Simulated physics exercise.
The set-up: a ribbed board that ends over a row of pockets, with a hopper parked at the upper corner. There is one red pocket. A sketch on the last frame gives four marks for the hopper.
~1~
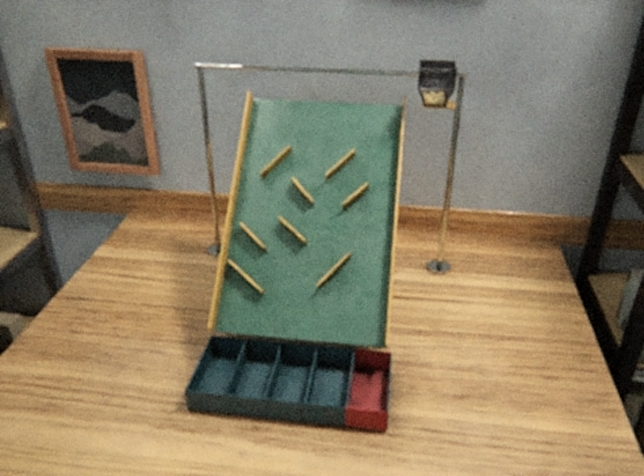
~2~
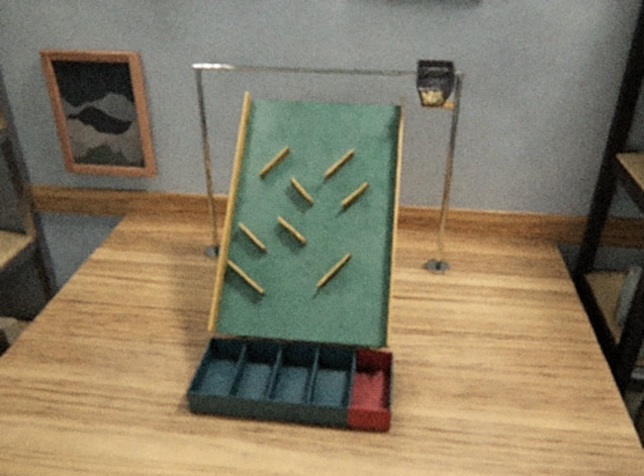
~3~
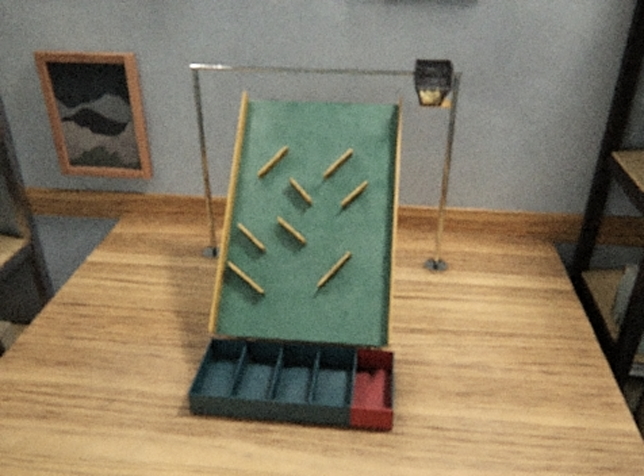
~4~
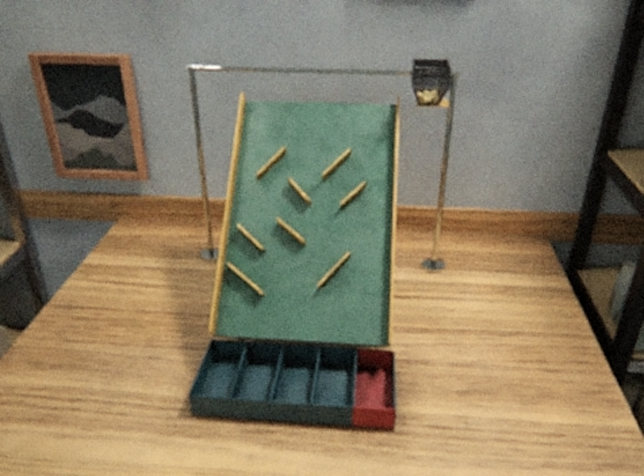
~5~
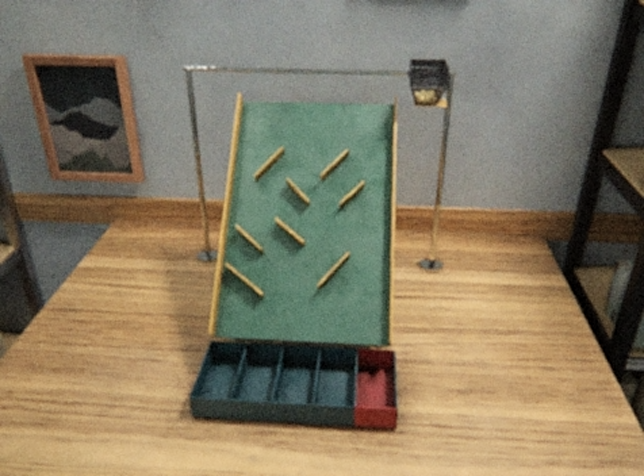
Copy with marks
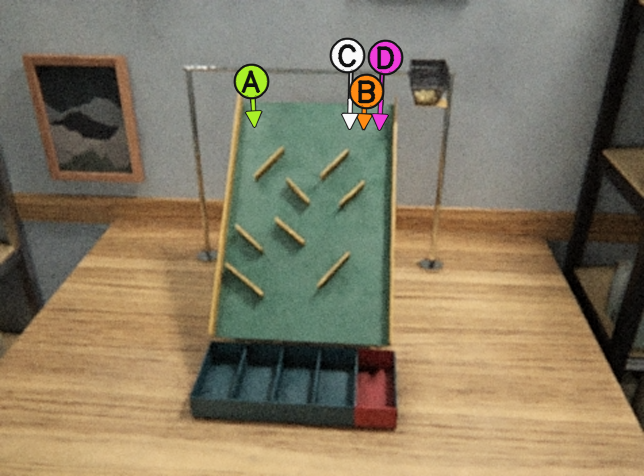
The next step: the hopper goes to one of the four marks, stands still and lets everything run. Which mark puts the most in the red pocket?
Mark D does it best.
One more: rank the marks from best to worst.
D, B, C, A.
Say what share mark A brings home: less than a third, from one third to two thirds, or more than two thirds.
It is less than a third.
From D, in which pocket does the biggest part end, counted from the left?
It is the fifth one.
On the marked copy, mark A meets the board at (254, 121); mark B meets the board at (363, 123); mark C meets the board at (349, 123); mark D meets the board at (379, 124).
With A, not one piece in the red pocket, every piece in other pockets.
With B, roughly half in the red pocket, roughly half in other pockets.
With C, roughly a quarter in the red pocket, the larger part in other pockets.
With D, roughly two thirds in the red pocket, roughly a quarter in other pockets, about a tenth outside the box.
